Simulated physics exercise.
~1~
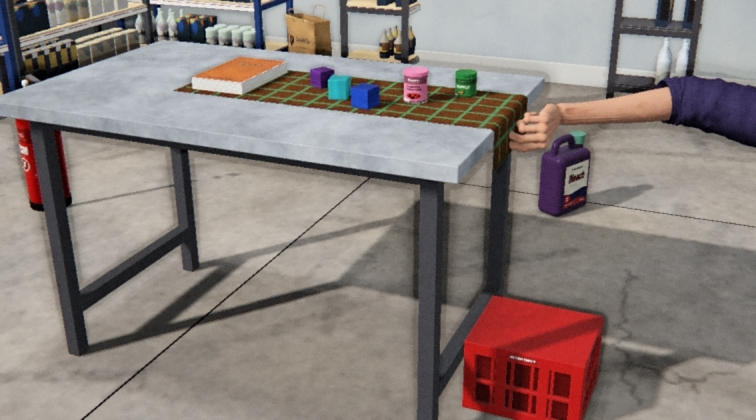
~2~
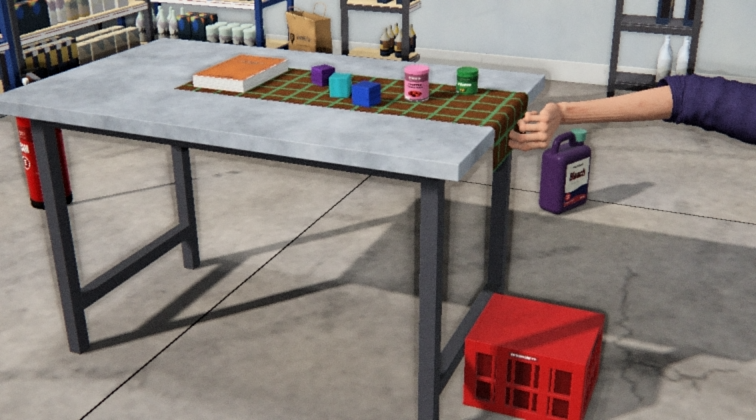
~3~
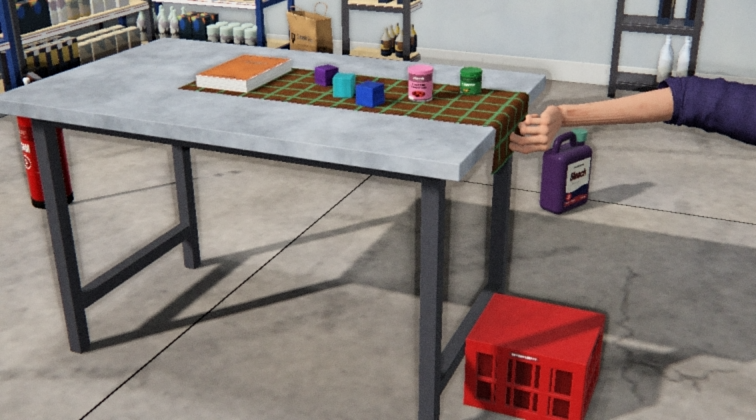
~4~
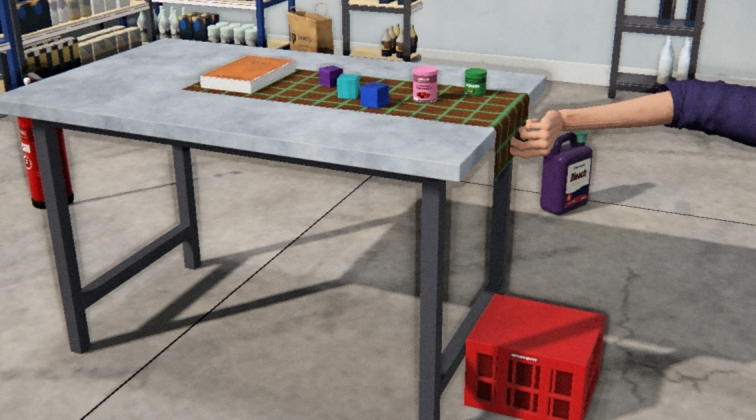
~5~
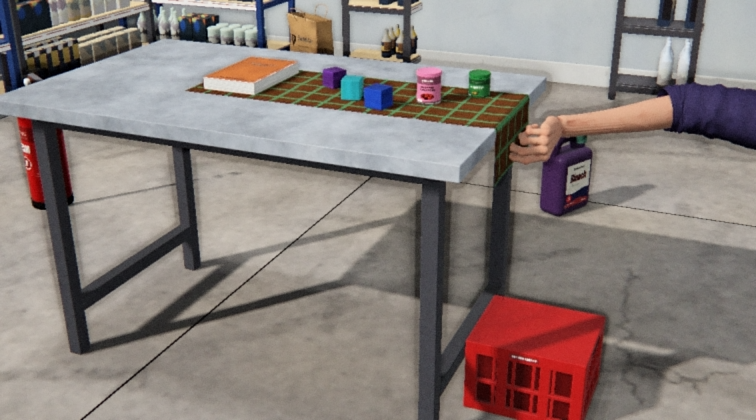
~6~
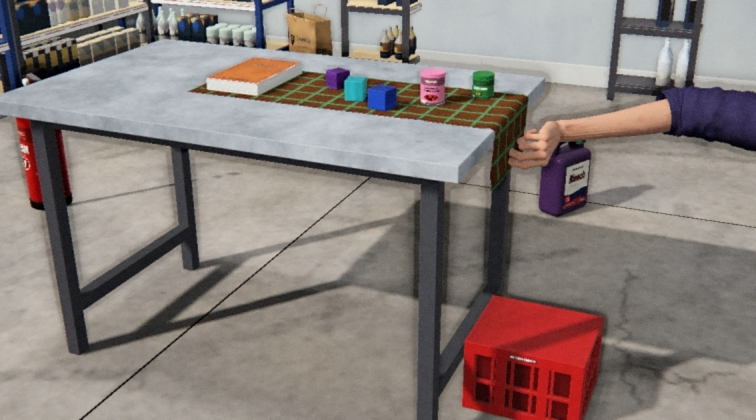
A hand slowly pulling a brown checked runner over a table's right edge, the book, cubes and jars shifting slightly right.
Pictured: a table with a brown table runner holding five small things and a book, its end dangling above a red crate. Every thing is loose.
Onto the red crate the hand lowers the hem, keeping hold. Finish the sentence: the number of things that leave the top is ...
It is four.
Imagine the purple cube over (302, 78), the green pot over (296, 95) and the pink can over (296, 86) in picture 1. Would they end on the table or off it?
The purple cube ends up on top still, the green pot ends up on top still, the pink can ends up on top still.
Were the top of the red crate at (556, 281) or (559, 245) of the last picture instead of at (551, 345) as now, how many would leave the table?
We'd get 2 in the first case and 1 in the second.
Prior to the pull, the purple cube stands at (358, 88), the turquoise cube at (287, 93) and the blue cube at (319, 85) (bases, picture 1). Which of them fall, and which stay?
Of the three, the purple cube ends off the top, the turquoise cube stays aloft and the blue cube stays aloft.
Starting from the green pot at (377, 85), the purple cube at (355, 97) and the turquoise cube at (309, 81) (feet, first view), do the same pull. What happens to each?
Outcome: Green pot is gone; purple cube is gone; turquoise cube keeps its perch.
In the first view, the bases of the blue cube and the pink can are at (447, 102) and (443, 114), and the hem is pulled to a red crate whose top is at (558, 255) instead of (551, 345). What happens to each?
Well, the blue cube is dislodged, and the pink can is dislodged.
Soon after, hem near (508, 270); green pot and pink can gone.
After that, hem on the crate; green pot, pink can, blue cube and turquoise cube gone.
In the end, hem on the crate; green pot, pink can, blue cube and turquoise cube gone. The count of fallen things is four.
